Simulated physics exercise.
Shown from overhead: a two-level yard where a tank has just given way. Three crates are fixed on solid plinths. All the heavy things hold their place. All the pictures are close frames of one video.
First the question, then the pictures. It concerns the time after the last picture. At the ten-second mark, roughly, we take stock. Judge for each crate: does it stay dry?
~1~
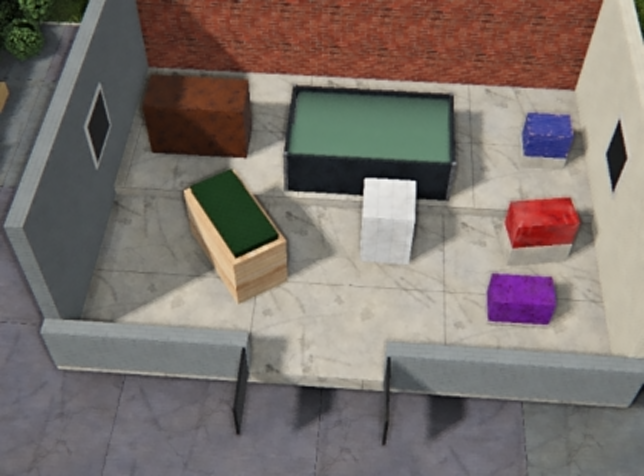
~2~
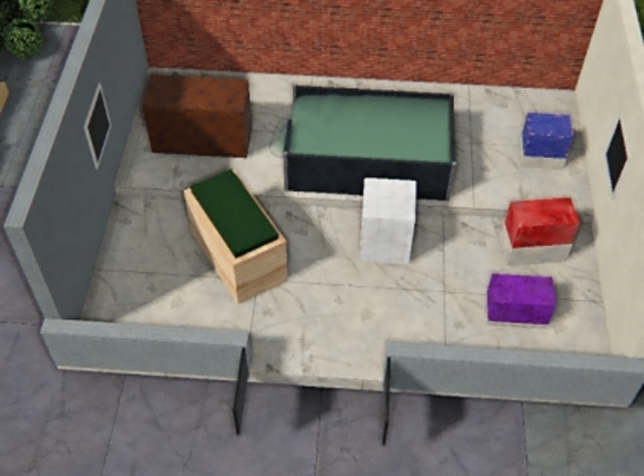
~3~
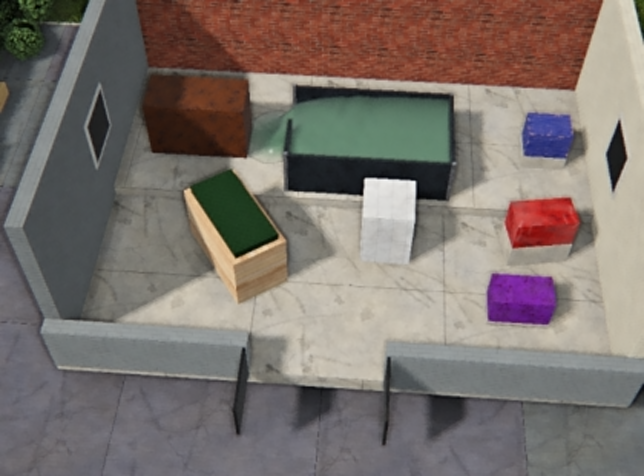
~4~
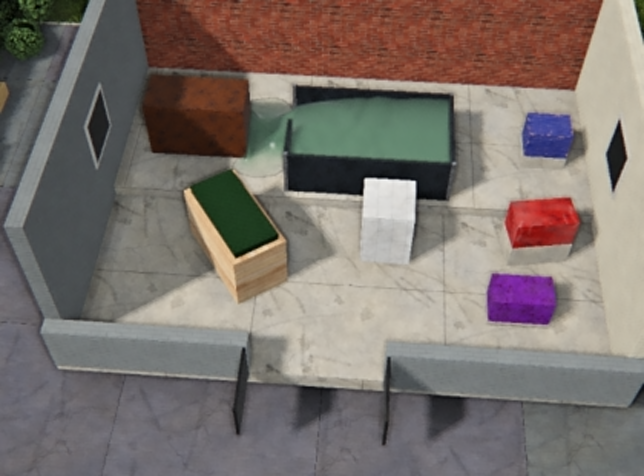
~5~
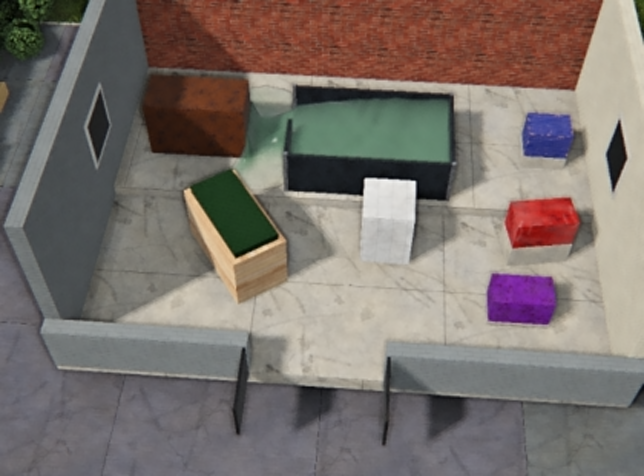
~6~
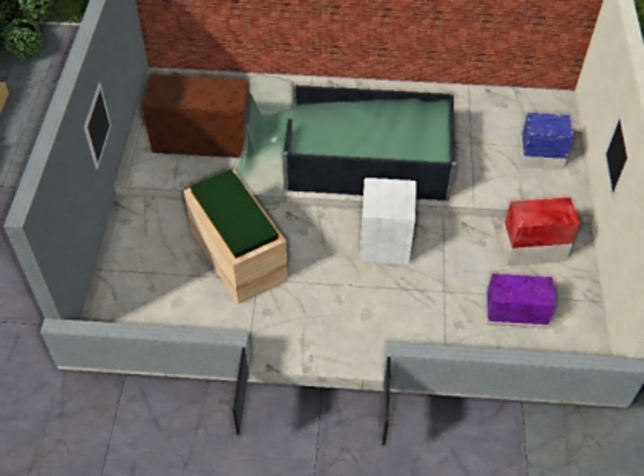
In order: The blue crate will have no water on it. The red crate will have no water on it. The purple crate will have water on it.
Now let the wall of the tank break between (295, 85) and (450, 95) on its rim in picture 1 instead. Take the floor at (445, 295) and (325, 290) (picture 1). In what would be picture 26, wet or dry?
Untouched, then untouched.
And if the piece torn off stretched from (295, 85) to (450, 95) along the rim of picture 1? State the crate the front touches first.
It's the one in blue.
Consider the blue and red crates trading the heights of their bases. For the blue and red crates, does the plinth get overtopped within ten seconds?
Well, the blue crate stays unflooded and the red crate stays unflooded.
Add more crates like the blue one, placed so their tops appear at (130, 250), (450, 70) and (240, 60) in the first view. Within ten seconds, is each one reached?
Checked in the order given, number one never gets reached, number two never gets reached and number three does get flooded.
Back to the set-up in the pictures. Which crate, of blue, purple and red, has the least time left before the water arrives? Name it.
That would be the purple-painted one.
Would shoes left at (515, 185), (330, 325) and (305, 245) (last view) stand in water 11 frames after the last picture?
One after the other: Clear, under water, covered.
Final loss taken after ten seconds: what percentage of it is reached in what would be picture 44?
My reading is about 50 per cent.
A moment on, water covers 20 % of the floor; the blue crate not reached, the red crate not reached, the purple crate not reached.
Next, water covers 30 % of the floor; the blue crate not reached, the red crate not reached, the purple crate not reached.
Then, water covers 55 % of the floor; the blue crate not reached, the red crate not reached, the purple crate water round its plinth.
Later, water covers 80 % of the floor; the blue crate water round its plinth, the red crate water round its plinth, the purple crate water round its plinth.
In the end, water covers 95 % of the floor; the blue crate stayed above the water, the red crate stayed above the water, the purple crate was topped.
